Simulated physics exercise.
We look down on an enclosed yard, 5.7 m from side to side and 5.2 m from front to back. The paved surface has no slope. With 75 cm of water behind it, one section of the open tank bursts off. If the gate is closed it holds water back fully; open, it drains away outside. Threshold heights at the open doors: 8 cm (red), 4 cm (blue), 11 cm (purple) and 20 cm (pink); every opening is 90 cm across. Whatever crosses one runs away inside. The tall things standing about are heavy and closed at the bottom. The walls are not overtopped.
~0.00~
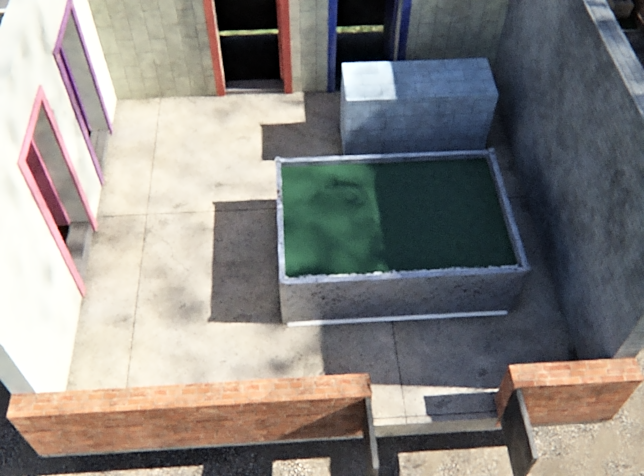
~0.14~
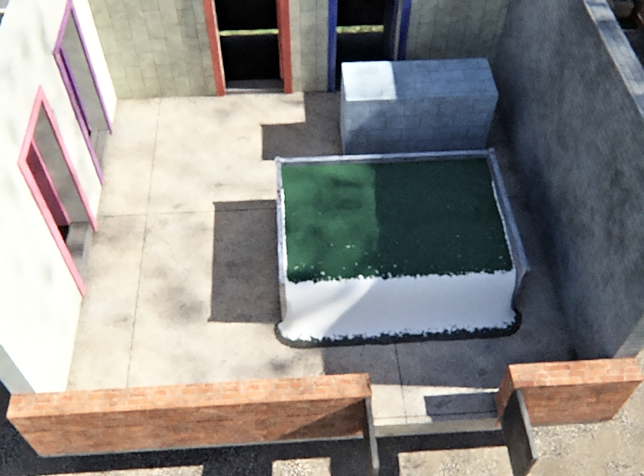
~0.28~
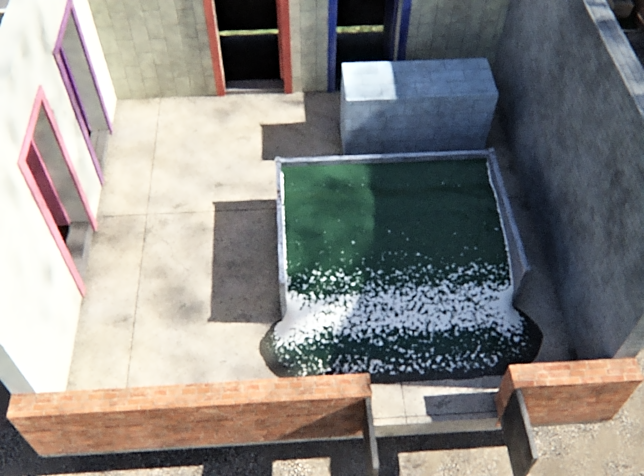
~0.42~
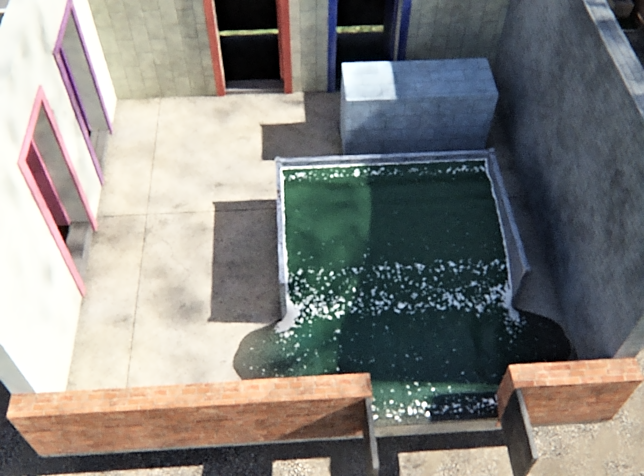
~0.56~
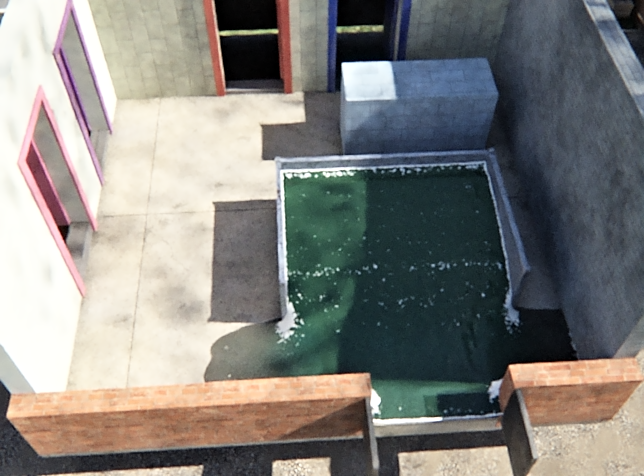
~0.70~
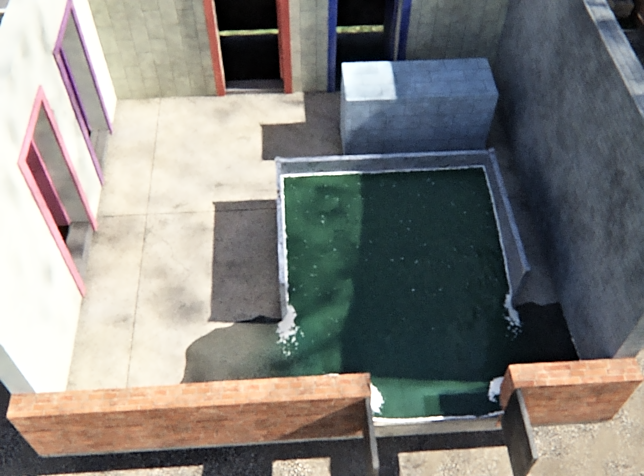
The near side of an open tank in a walled yard gave way, and dark green water surged out in white foam, spread across the paving, and poured through the gap in the low brick wall.
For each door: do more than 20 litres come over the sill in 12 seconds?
The water let in: At the red door it does not reach the limit; at the blue door it passes the limit; at the purple door it keeps below the limit; at the pink door it keeps below the limit.
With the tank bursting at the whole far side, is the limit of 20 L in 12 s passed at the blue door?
Then: Blue past it.
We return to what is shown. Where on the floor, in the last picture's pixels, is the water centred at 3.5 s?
Near (334, 286).
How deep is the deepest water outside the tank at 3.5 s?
About 26 cm.
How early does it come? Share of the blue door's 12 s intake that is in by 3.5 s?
Some 0 per cent by then.
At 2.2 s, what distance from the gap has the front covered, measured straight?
Some 4.0 m out.
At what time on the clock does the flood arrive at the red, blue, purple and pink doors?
Red 4.0 s, blue 3.6 s, purple 2.8 s, pink 2.0 s.
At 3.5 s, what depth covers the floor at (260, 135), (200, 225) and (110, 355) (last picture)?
About 0, 3 and 16 cm.
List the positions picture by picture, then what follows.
The first picture shows still water, 75 cm deep, in the open tank at (394, 216).
In the second picture, the front is at (280, 327), 1.4 m from the gap at (400, 303); 0.6 m2 of floor is under water; 75 cm left at the back of the open tank.
In the third picture, the front is at (270, 355), 1.6 m from the gap at (400, 304); 2.1 m2 of floor is under water; 74 cm left at the back of the open tank.
In the fourth picture, the front is at (244, 366), 1.9 m from the gap at (400, 305); 3.8 m2 of floor is under water; 67 cm left at the back of the open tank.
In the fifth picture, water pours out at (400, 305) and has run 2.3 m, to a hidden place; typically 14 cm deep outside, 64 cm at the open tank's back.
In the sixth picture, water pours out at (400, 306) and has run 2.6 m, to a hidden place; typically 17 cm deep outside, 63 cm at the open tank's back.
After 1.4 s water covers 25 % of the floor and is deepest (48 cm) near (580, 391); red door not reached, blue door not reached, purple door not reached, pink door not reached.
After 2.2 s water covers 40 % of the floor and is deepest (34 cm) near (61, 422); red door not reached, blue door not reached, purple door not reached, pink door 7 cm at the sill, 0 L in.
After 3.5 s water covers 65 % of the floor and is deepest (26 cm) near (484, 89); red door not reached, blue door not reached, purple door 5 cm at the sill, 0 L in, pink door 10 cm at the sill, 0 L in.
After 7.0 s water covers 95 % of the floor and is deepest (12 cm) near (347, 119); red door 8 cm at the sill, 3 L in, blue door 8 cm at the sill, 10 L in, purple door 5 cm at the sill, 0 L in, pink door 5 cm at the sill, 0 L in.
After 12.0 s water covers 100 % of the floor and is deepest (9 cm) near (395, 117); red door 7 cm at the sill, 4 L in, blue door 8 cm at the sill, 65 L in, purple door 6 cm at the sill, 0 L in, pink door 6 cm at the sill, 0 L in.
